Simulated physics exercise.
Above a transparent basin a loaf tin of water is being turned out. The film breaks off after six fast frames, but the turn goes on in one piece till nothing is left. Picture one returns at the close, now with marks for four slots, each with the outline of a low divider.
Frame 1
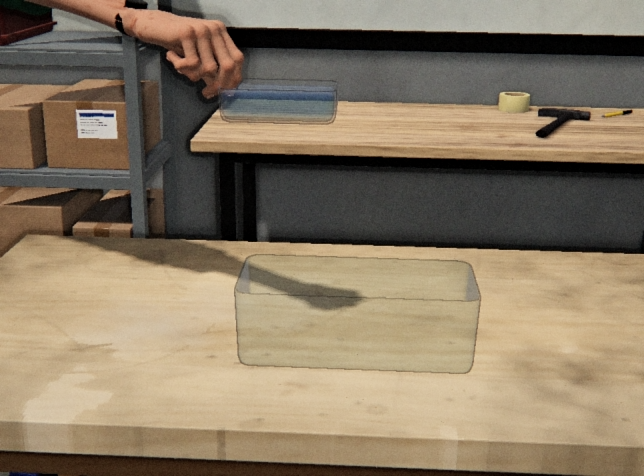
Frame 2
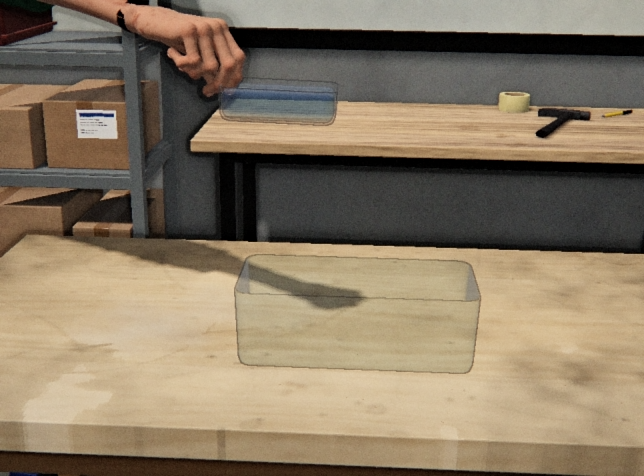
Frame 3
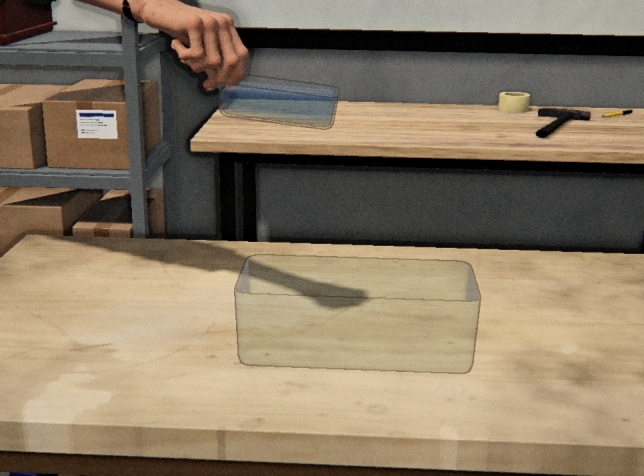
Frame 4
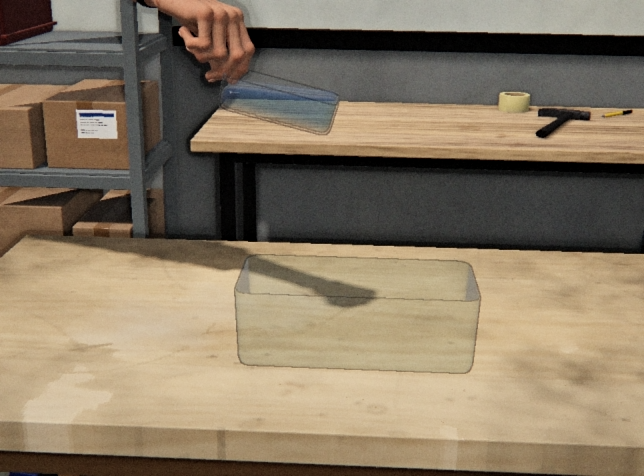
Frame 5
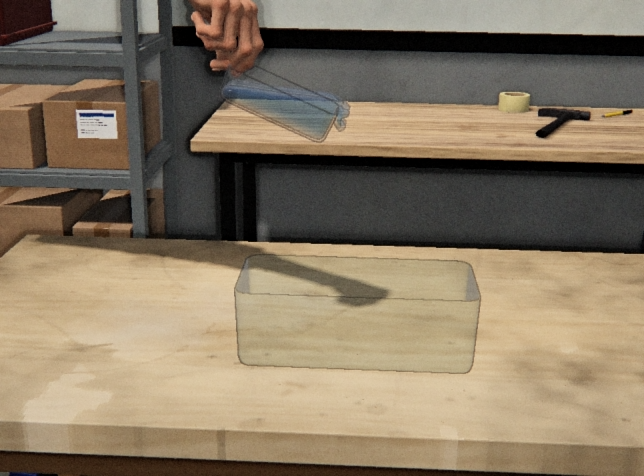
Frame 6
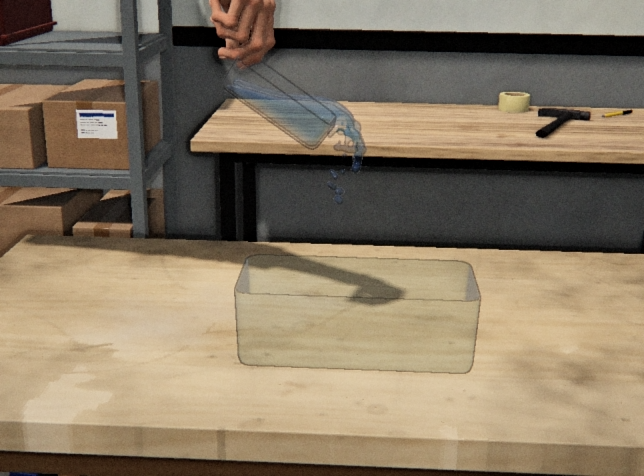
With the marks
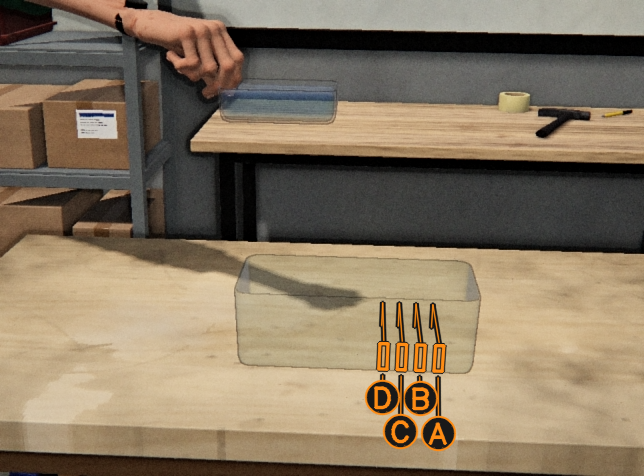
The clip opens on a hand holding a clear container of bluish water level above an empty transparent basin on a wooden table. The hand moves slightly right and tilts the container, its right end dipping steadily lower. Water slips over the lowered lip, then streams downward with a few drops beneath.
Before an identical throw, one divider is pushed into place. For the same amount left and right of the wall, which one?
C.
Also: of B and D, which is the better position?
Position D.
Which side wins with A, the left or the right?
The left side.
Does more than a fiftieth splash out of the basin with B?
Yes, it does.
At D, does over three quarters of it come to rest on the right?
No.
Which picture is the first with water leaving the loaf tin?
In picture 4.
In orange, A at (438, 377); B at (419, 376); C at (401, 375); D at (382, 375).
For position A, about 84 % ends left of the wall and 7 % right of it; 8 % is lost outside.
For position B, about 85 % ends left of the wall and 7 % right of it; 9 % is lost outside.
For position C, about 48 % ends left of the wall and 44 % right of it; 8 % is lost outside.
For position D, about 28 % ends left of the wall and 62 % right of it; 10 % is lost outside.
